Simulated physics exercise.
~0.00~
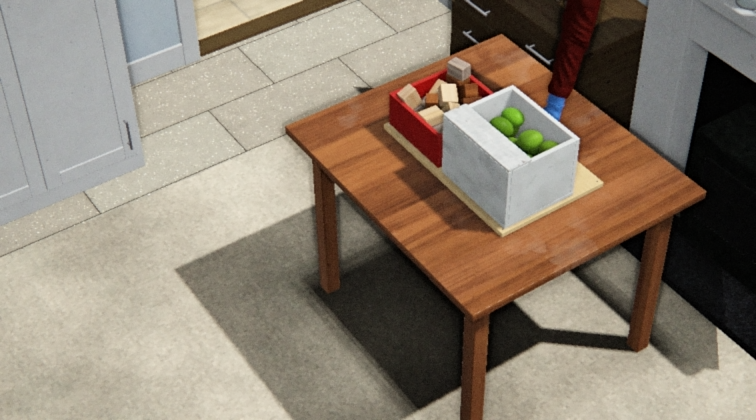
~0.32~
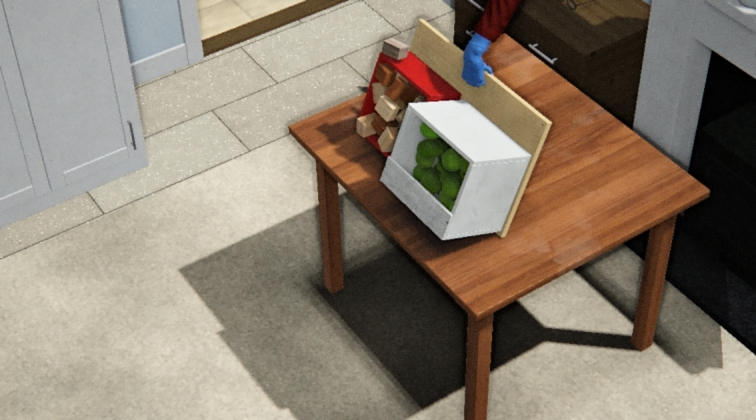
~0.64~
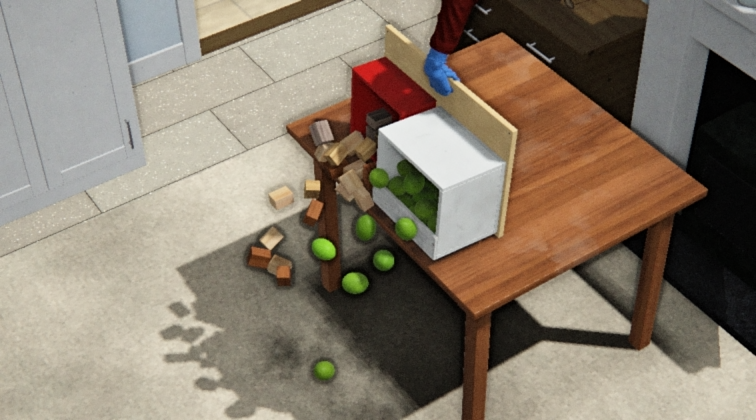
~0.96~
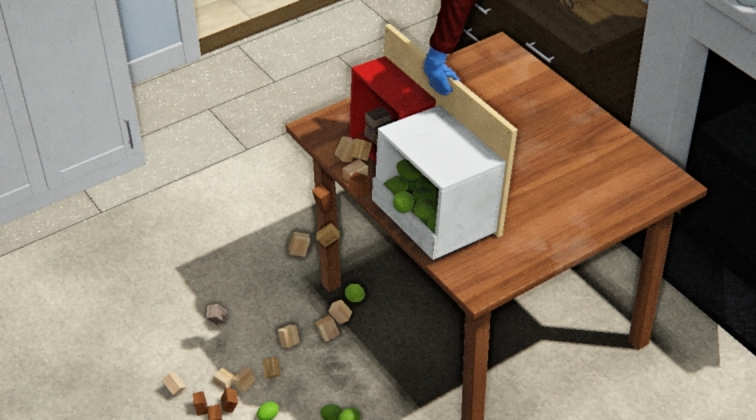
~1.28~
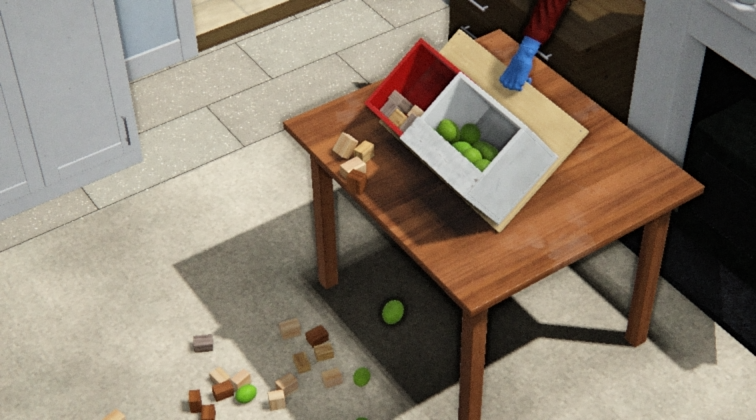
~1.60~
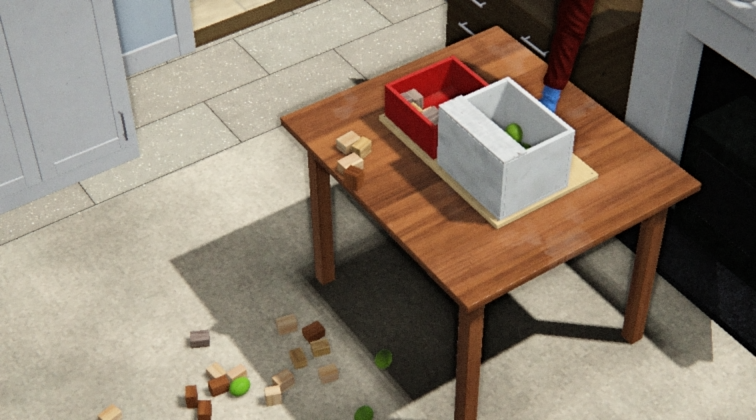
At first, a white container of green limes and a red container of wooden blocks sit side by side on a pale board on a wooden table, with a blue-gloved hand at the board's far edge. The hand tips the board up steeply, swinging both open tops toward the left. Blocks and limes spill out, tumbling over the table edge and scattering across the floor. The hand then lowers the board flat again. Most blocks have left the red container, a few resting on the table, while some limes lie on the floor and others remain inside the white container.
